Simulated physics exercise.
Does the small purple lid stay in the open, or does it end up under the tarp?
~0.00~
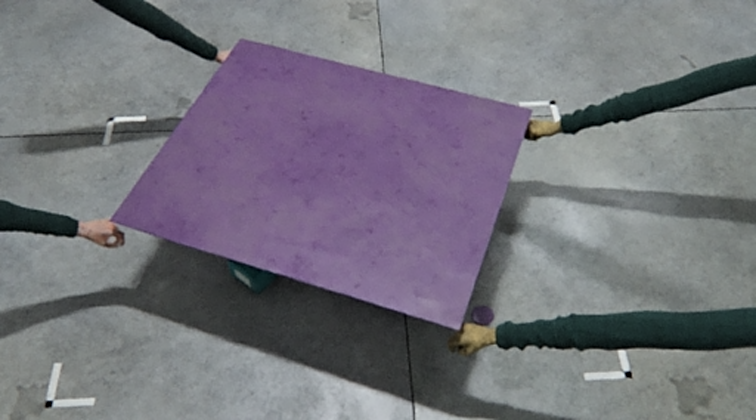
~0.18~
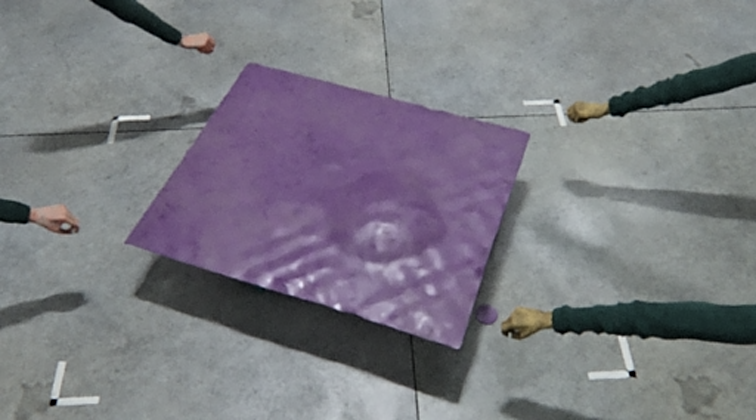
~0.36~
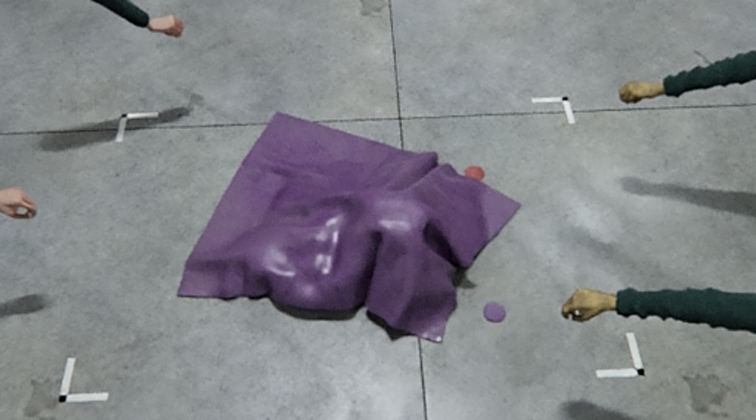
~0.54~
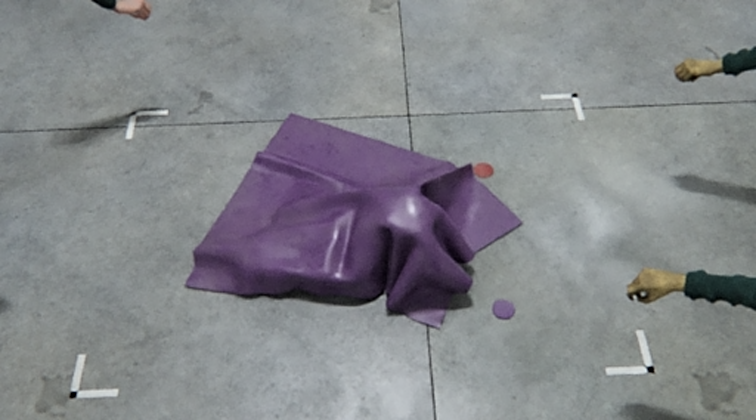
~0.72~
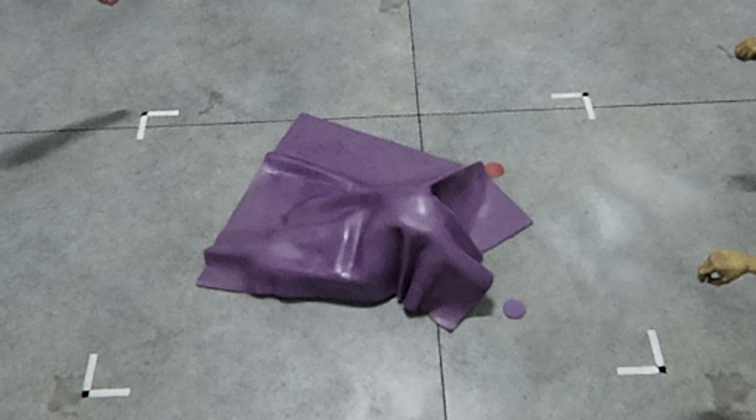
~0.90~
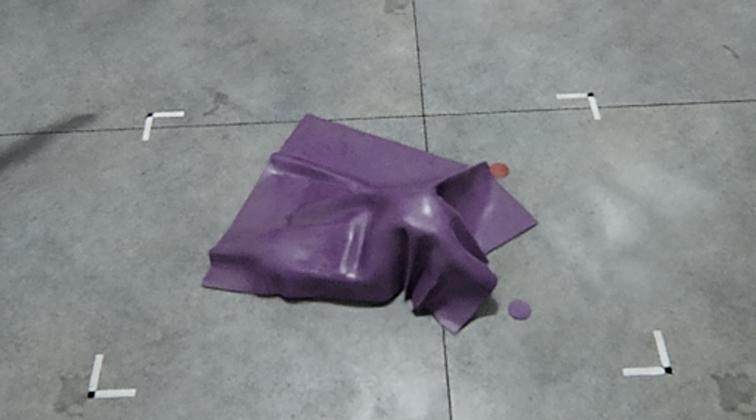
The purple lid stays in the open, lying on the floor just to the right of the crumpled tarp.
